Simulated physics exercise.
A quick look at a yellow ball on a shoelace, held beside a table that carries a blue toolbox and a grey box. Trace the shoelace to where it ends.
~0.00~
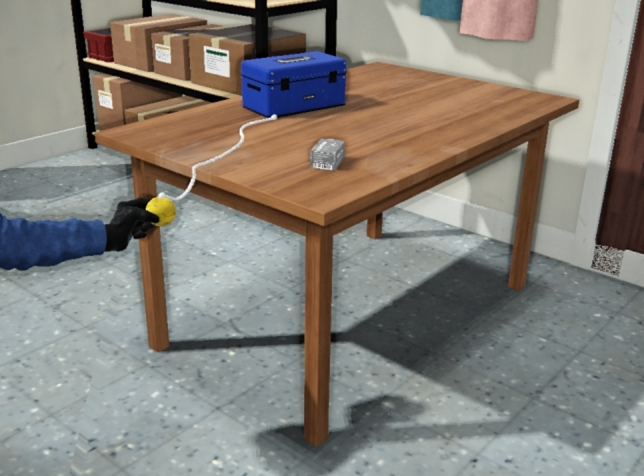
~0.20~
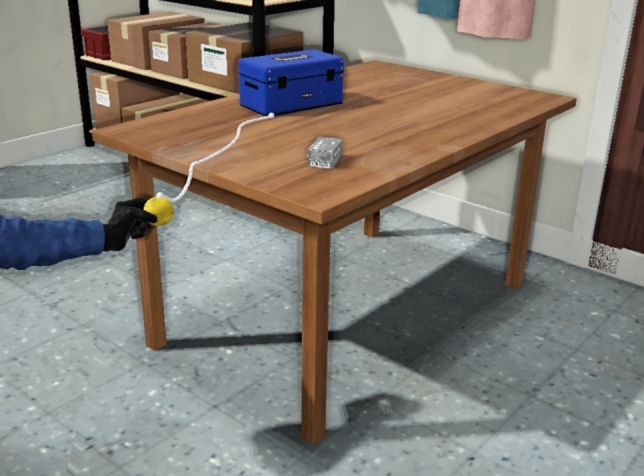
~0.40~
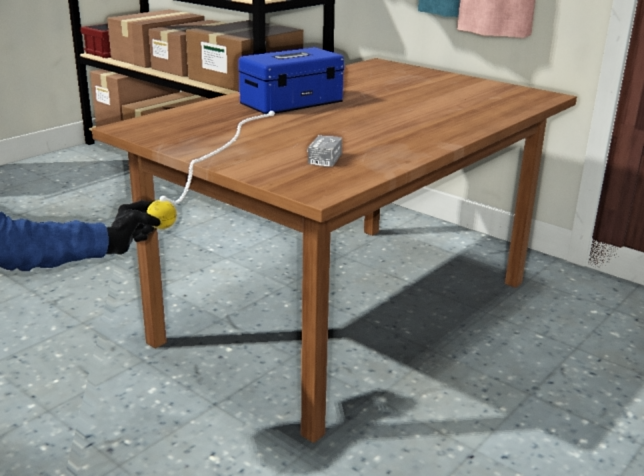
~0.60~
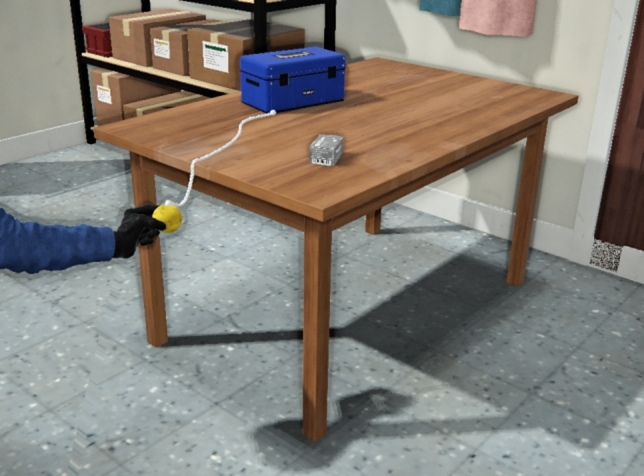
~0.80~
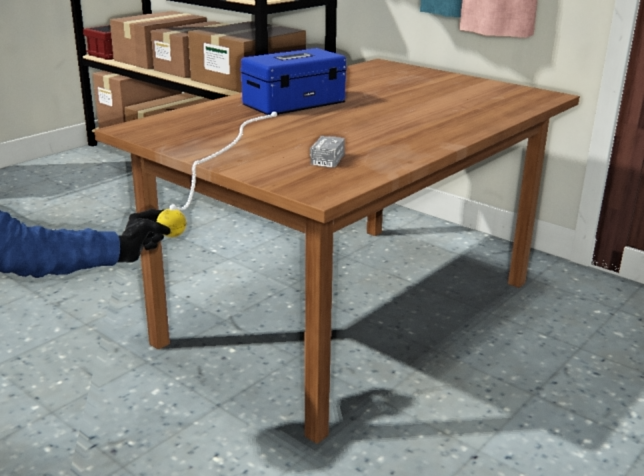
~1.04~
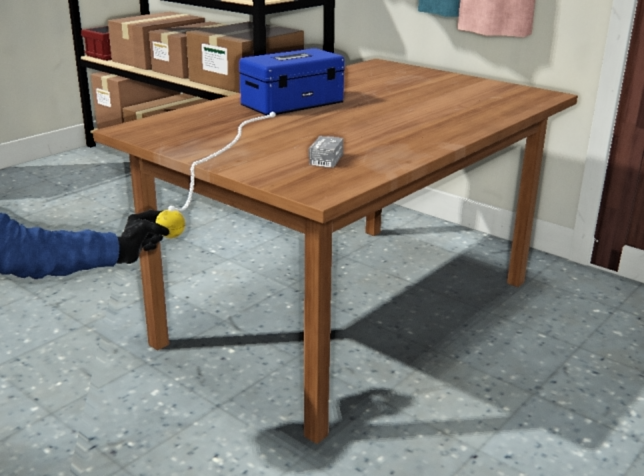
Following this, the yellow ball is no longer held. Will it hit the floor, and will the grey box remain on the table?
The yellow ball is left hanging, the grey box stays put.
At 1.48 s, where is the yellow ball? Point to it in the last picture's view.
Approx. location: (206, 221).
After 1.48 s, ball off the ground near (206, 221); toolbox in place; box in place.
After 2.22 s, ball off the ground near (189, 245); toolbox in place; box in place.
After 3.06 s, ball off the ground near (182, 249); toolbox in place; box in place.
In the end, ball off the ground near (159, 252); toolbox in place; box in place. The yellow ball ends up dangling and the grey box keeps its place.
